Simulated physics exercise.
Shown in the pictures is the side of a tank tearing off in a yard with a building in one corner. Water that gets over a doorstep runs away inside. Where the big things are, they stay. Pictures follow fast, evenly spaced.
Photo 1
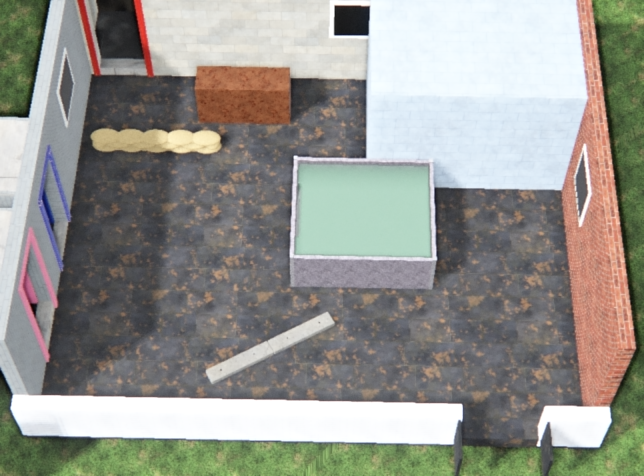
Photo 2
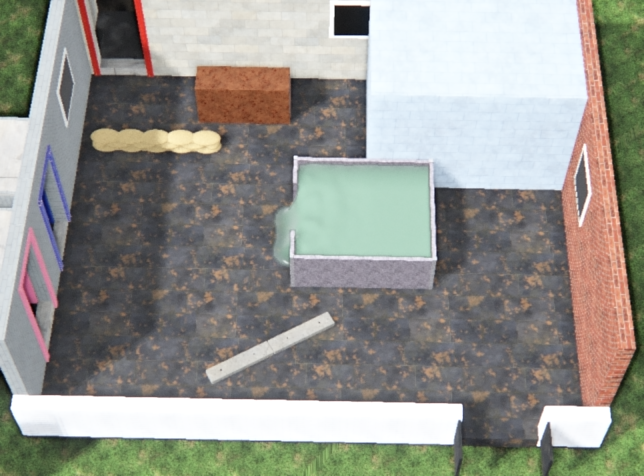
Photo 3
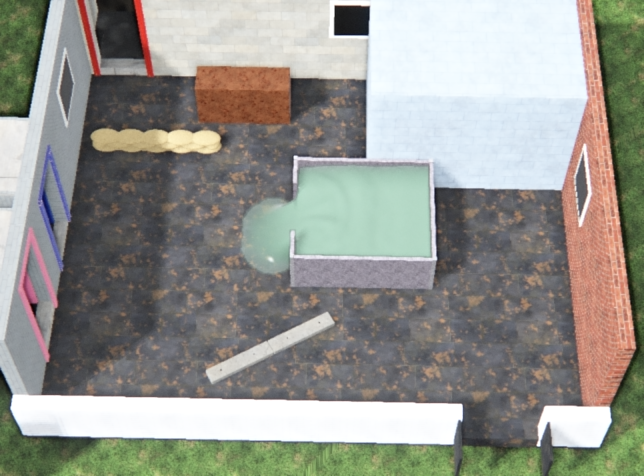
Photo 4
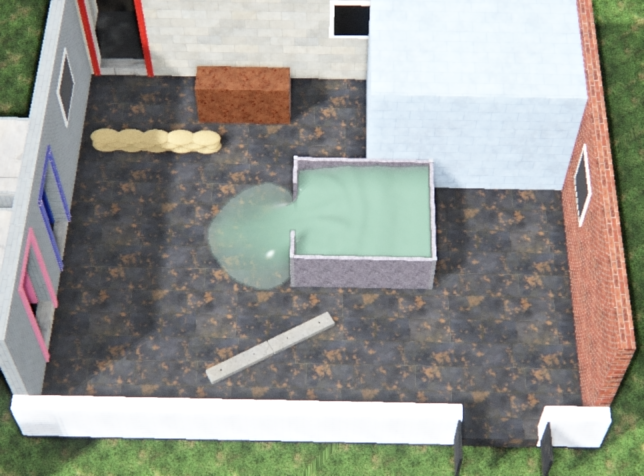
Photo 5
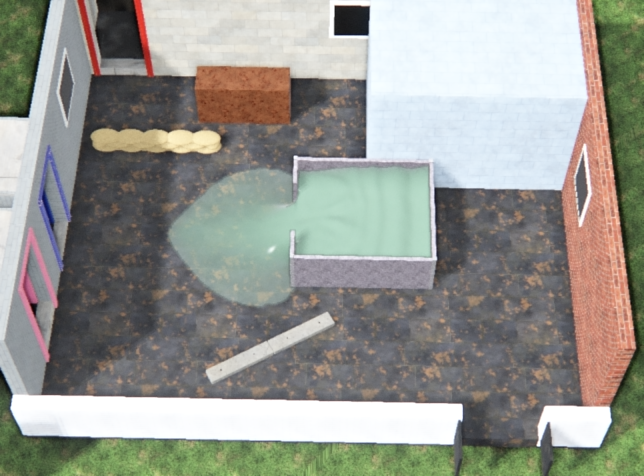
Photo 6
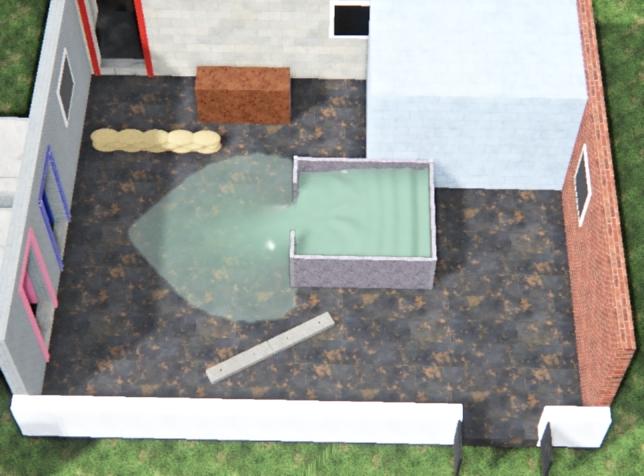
The footage shows a walled yard with a pale block building in one corner and an open tank of greenish water; the tank's left side opens, and water pours out, spreading leftward across the dark ground in a widening sheet.
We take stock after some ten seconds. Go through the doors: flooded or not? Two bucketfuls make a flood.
As I see it, blue door: Above two buckets, red door: Up to two buckets, pink door: Up to two buckets.
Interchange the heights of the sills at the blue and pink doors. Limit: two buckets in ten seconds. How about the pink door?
My take: The pink door crosses the line.
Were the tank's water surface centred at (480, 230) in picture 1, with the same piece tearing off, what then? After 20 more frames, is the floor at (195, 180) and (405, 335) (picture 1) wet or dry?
One after the other: Flooded, dry.
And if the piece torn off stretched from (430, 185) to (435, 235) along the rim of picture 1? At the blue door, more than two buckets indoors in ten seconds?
Blue door stays within it.
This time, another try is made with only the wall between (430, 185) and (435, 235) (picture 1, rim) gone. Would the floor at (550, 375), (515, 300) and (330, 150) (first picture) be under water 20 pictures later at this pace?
First soaked through, second soaked through, third kept bare.
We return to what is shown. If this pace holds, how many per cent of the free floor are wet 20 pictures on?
45 %.
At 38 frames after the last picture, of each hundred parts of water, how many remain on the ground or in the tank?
I'd say around 86 per cent.
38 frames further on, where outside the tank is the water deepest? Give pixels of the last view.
Close to (39, 415).
A moment on, water covers 30 % of the floor; the blue door over two buckets in, the red door not reached, the pink door not reached.
Next, water covers 40 % of the floor; the blue door far over two buckets in, the red door not reached, the pink door wet at the sill, nothing in.
Then, water covers 45 % of the floor; the blue door far over two buckets in, the red door under two buckets in, the pink door wet at the sill, nothing in.
Later, water covers 65 % of the floor; the blue door far over two buckets in, the red door under two buckets in, the pink door wet at the sill, nothing in.
In the end, water covers 90 % of the floor; the blue door far over two buckets in, the red door under two buckets in, the pink door wet at the sill, nothing in.
